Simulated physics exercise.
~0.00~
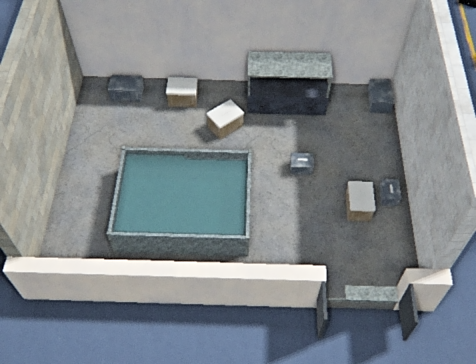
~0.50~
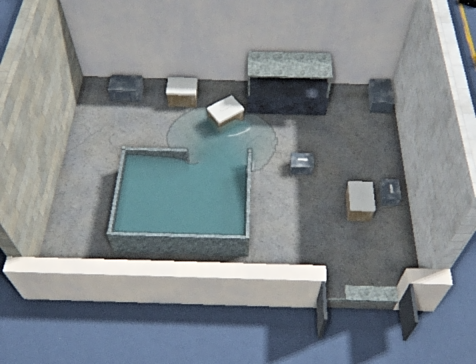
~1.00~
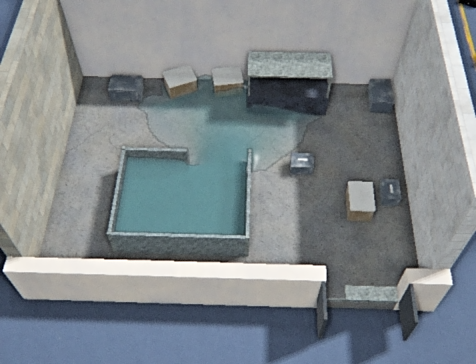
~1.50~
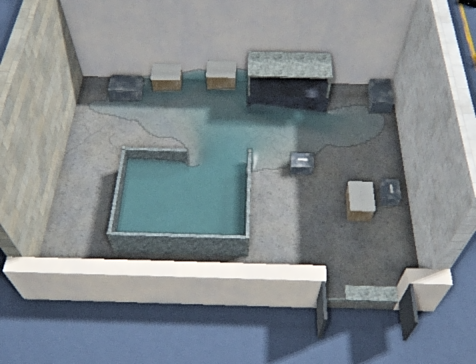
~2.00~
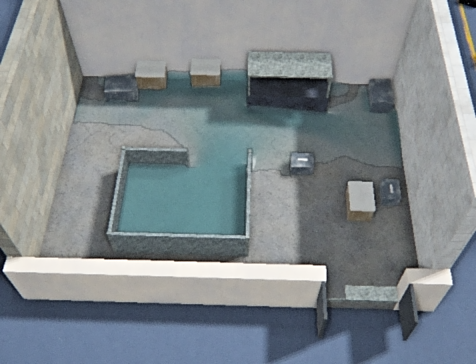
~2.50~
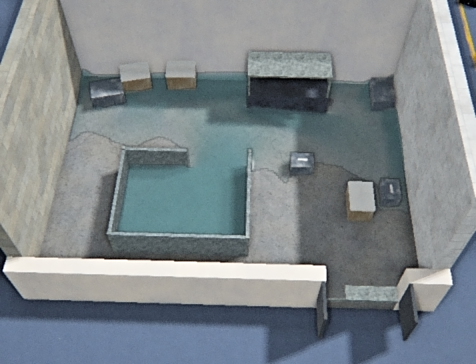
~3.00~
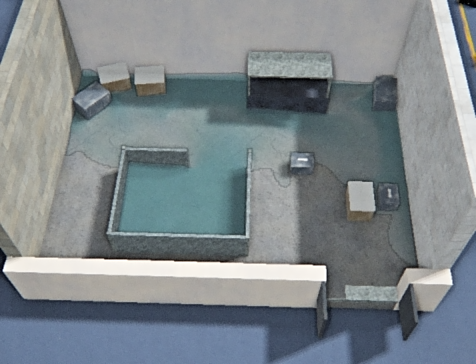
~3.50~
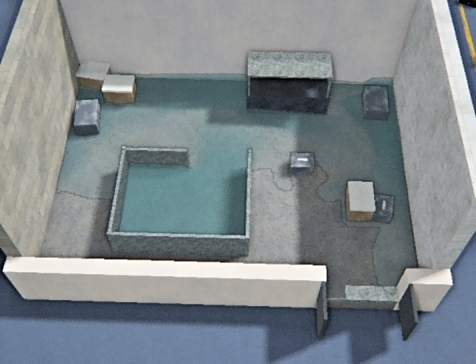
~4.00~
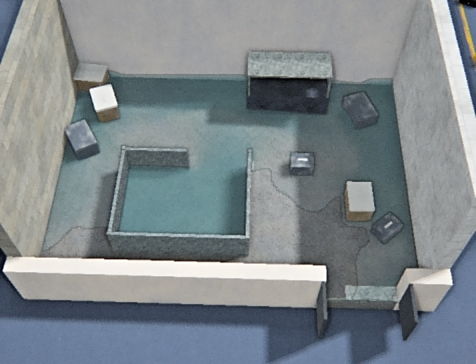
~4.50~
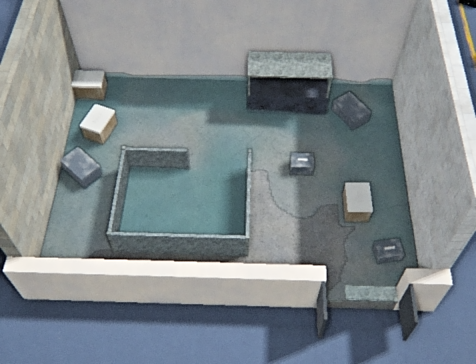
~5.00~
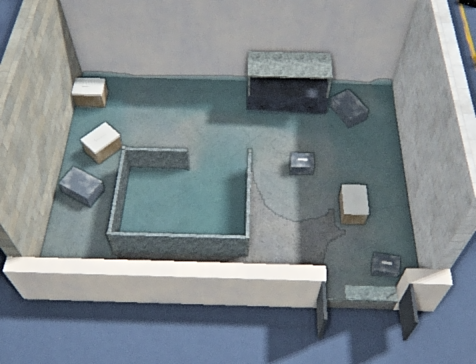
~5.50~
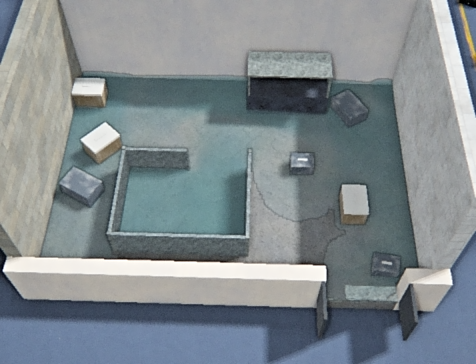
A walled, roofless warehouse bay with pale walls and a grey floor is seen from above, with a square tank of teal water left of centre, white-topped crates and dark grey totes around it, and a dark open-fronted unit against the back wall. Part of the tank's back wall gives way, and water fans out towards the rear. It pushes two crates to the back wall, then spreads sideways. Those crates and a tote drift left, then down the left side, while totes on the right shift towards the front opening and inward. Finally, shallow water covers most of the floor and everything settles.
